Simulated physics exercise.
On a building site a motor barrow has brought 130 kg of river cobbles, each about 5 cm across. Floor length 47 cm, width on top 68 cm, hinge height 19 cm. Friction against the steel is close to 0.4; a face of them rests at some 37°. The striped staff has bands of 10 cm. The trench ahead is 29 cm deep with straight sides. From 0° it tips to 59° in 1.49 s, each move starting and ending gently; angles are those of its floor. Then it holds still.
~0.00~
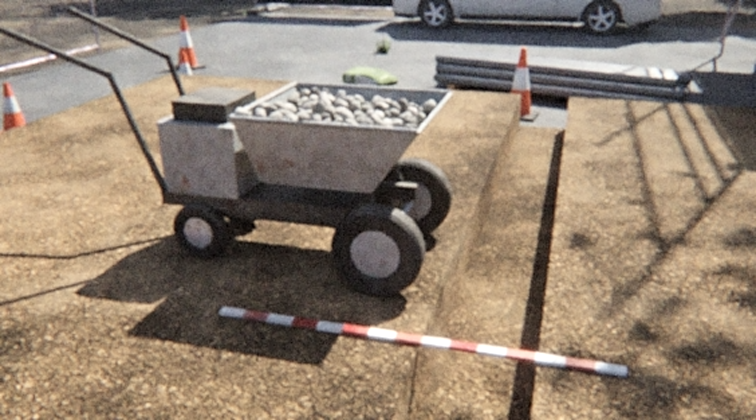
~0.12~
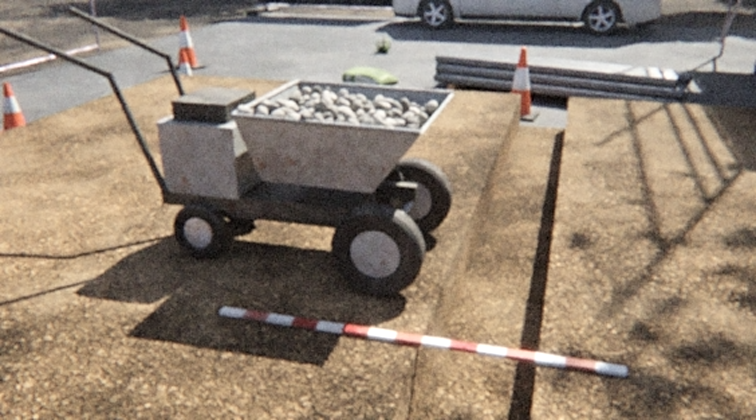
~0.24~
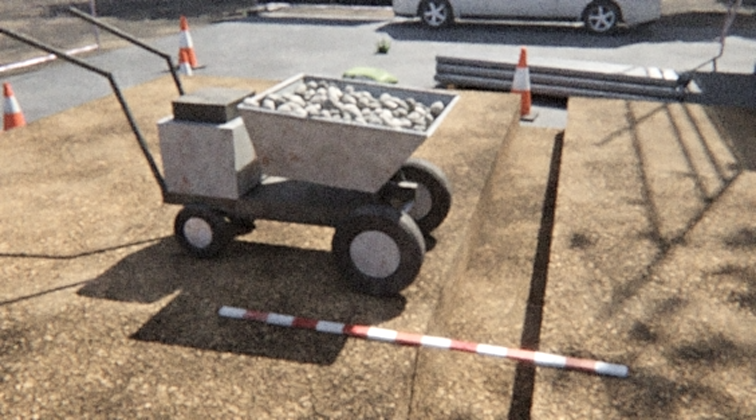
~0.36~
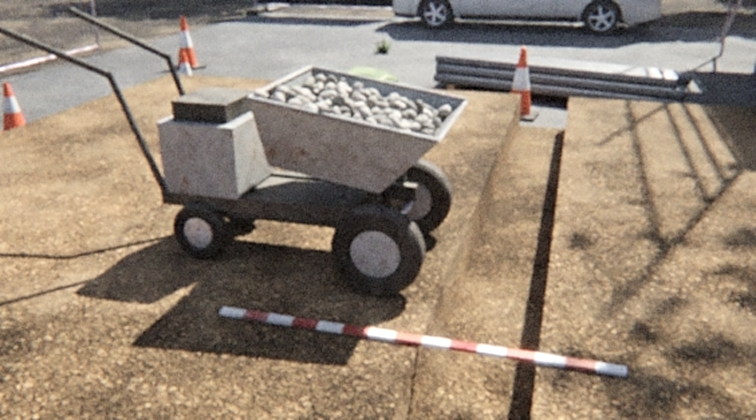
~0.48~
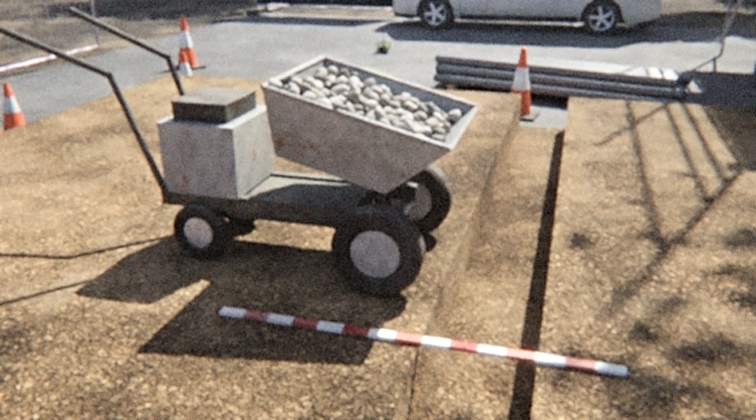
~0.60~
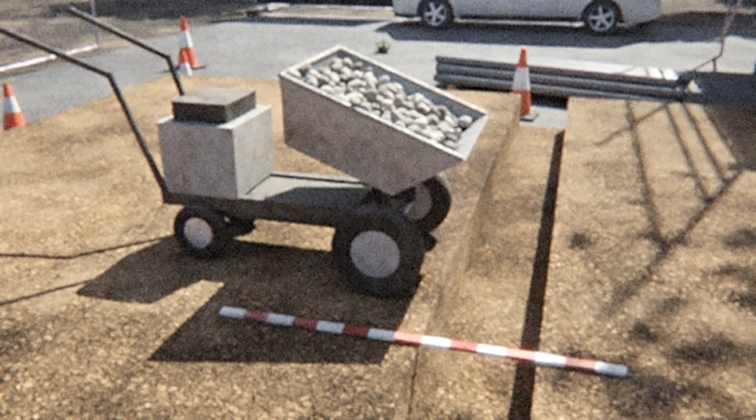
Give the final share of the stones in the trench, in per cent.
Roughly 38 per cent ends in the trench.
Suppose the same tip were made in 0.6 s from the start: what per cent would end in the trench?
It would be near 20 per cent.
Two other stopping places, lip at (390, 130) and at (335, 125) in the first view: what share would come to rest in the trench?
Near 55 per cent from the first place, 65 from the second.
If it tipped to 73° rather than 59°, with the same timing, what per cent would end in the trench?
In that case some 45 per cent.
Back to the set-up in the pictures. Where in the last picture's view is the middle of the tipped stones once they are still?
Their middle is at about (537, 317).
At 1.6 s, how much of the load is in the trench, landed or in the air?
Some 10 per cent.
After 1.1 s the floor is at 50°; 100 % in the skip; the foremost stones are at (497, 182).
After 1.6 s the floor is at 59°; 82 % in the skip, 8 % in the trench, 10 % past the trench; the foremost stones are at (602, 274).
After 1.9 s the floor is at 59°; 60 % in the skip, 15 % in the trench, 25 % past the trench; the foremost stones are at (686, 297).
After 3.9 s the floor is at 59°; 35 % in the skip, 38 % in the trench, 28 % past the trench; the foremost stones are at (748, 312).
